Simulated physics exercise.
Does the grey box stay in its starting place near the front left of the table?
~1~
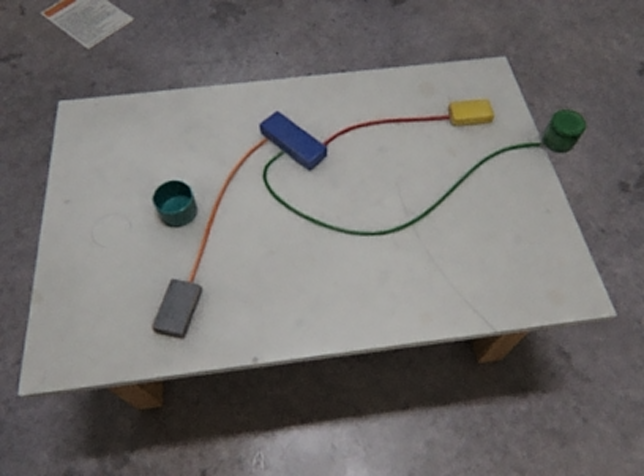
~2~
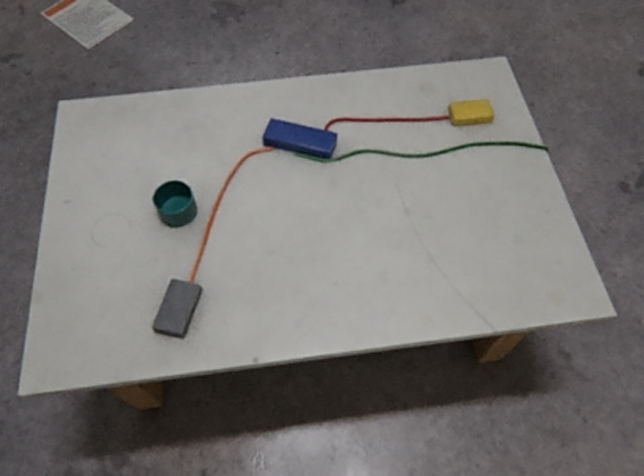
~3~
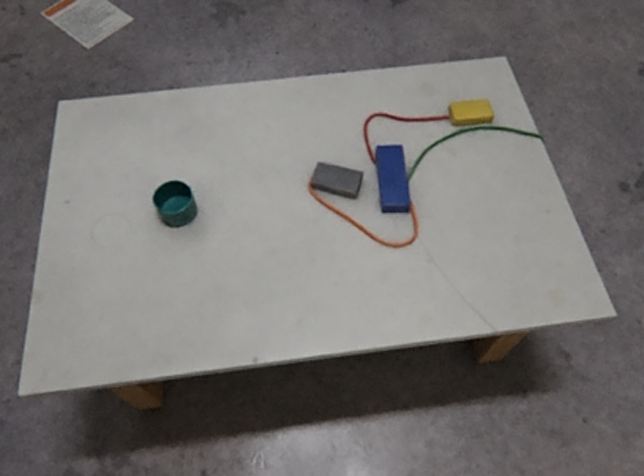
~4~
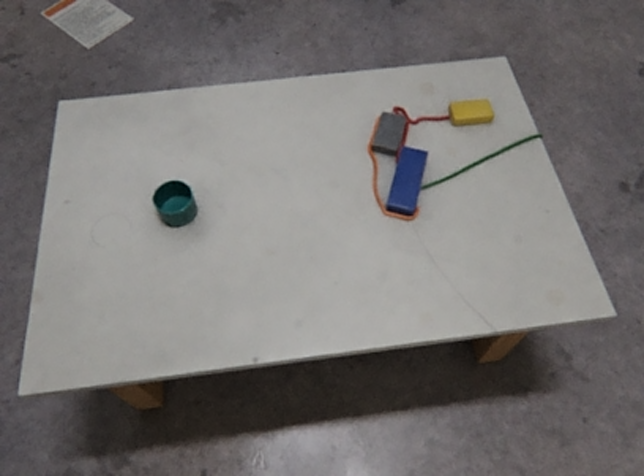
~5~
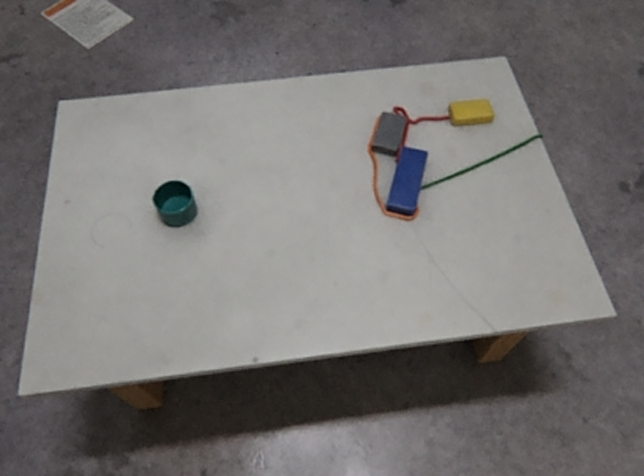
No, the grey box is pulled far across the table and ends up beside the blue block, toward the back right.
